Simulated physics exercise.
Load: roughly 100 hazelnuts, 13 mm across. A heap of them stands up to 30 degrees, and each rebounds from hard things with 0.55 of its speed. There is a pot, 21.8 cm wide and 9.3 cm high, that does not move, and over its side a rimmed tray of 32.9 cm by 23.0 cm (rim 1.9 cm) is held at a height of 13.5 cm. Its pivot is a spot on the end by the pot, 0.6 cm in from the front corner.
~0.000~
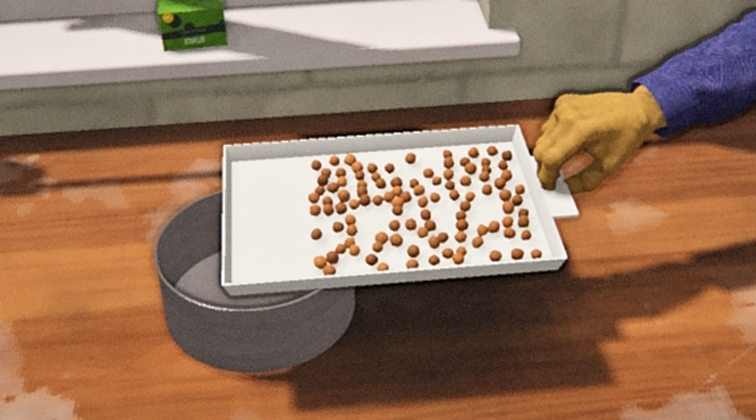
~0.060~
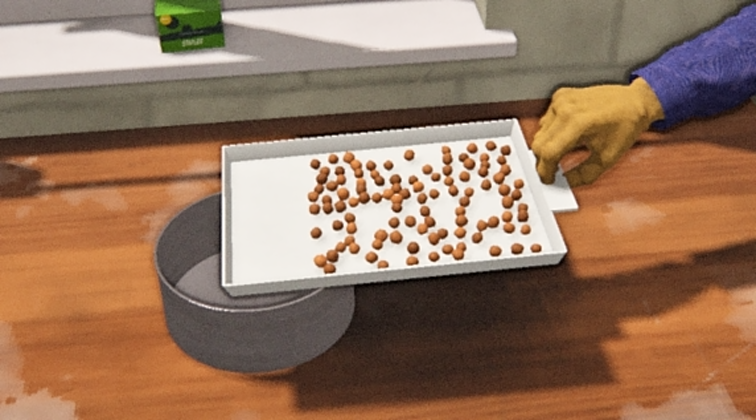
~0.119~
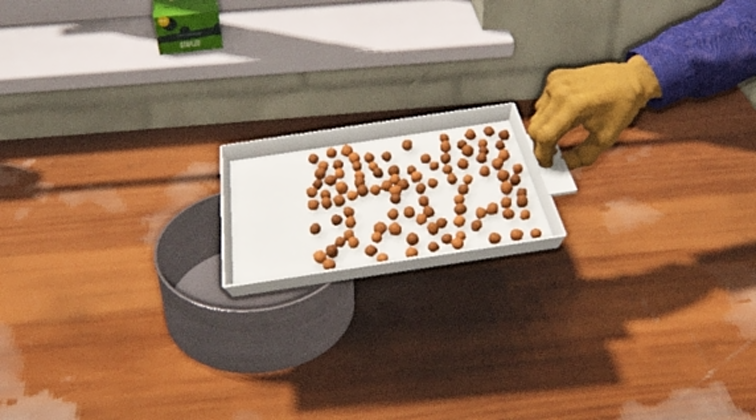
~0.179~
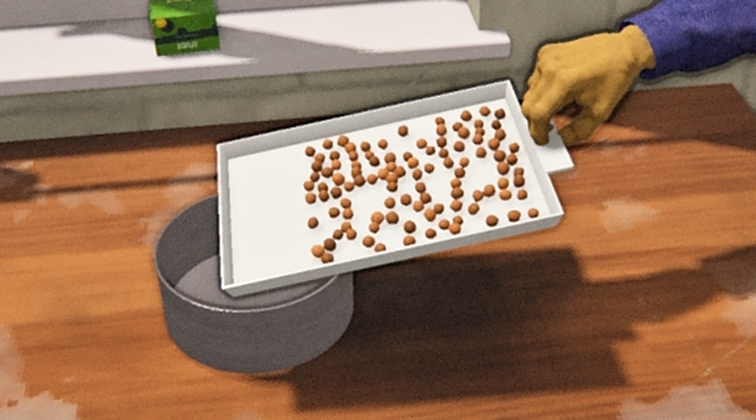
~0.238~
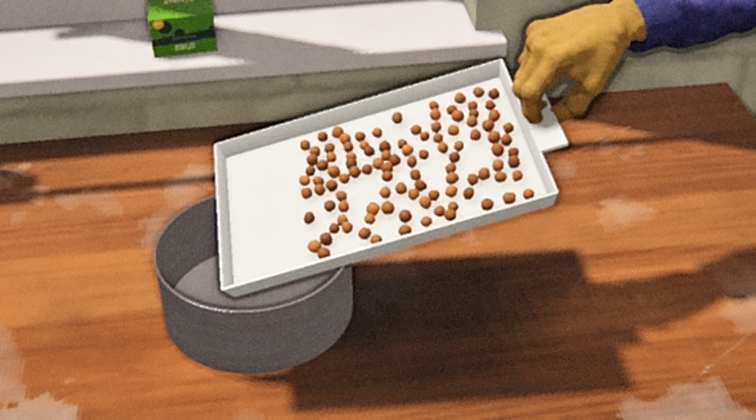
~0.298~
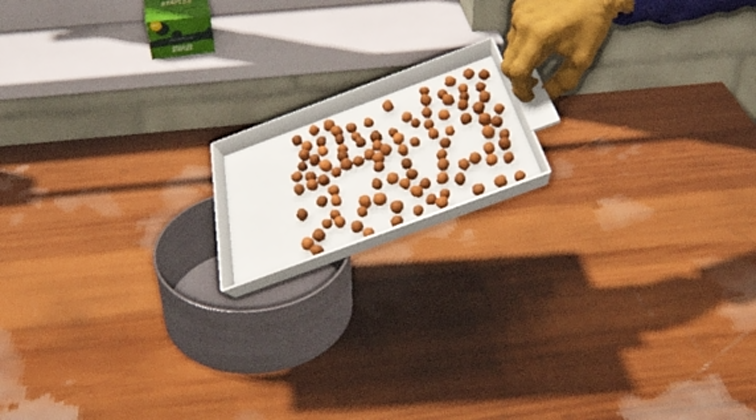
On a wooden counter, a gloved hand lifts the right end of a tray of hazelnuts beside a pot.
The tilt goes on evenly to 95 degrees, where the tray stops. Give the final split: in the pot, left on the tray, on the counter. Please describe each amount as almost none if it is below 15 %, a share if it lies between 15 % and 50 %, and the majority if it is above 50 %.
Pot: Expect a moderate portion; left on the tray: Expect a minor portion; counter: Expect over half the total.
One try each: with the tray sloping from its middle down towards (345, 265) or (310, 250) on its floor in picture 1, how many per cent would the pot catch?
Estimate: Some 0 % and some 0 % respectively.
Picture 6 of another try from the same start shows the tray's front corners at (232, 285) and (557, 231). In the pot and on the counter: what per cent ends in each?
Pot 0 % / counter 100 %.
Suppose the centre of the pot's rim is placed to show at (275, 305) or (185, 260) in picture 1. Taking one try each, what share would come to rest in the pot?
Roughly 50 and 80 percent.
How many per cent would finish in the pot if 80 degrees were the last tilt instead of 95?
Estimated share: About 35 %.
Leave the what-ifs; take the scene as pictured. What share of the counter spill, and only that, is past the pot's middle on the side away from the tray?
It comes to near 100 percent.
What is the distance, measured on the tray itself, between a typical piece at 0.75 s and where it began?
Displacement on the tray: Roughly 19 cm.
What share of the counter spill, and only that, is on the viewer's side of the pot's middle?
Some 100 per cent.
After 0.75 s, tilt 55 degrees; the tray holds 90 %, the pot 0 %.
Then, at 1.06 s, tilt 80 degrees; the tray holds 55 %, the pot 15 %.
After 1.46 s, tilt 95 degrees; the tray holds 0 %, the pot 35 %.
By 2.2 s all is still; pot 35 %, tray 0 %, counter 65 %.
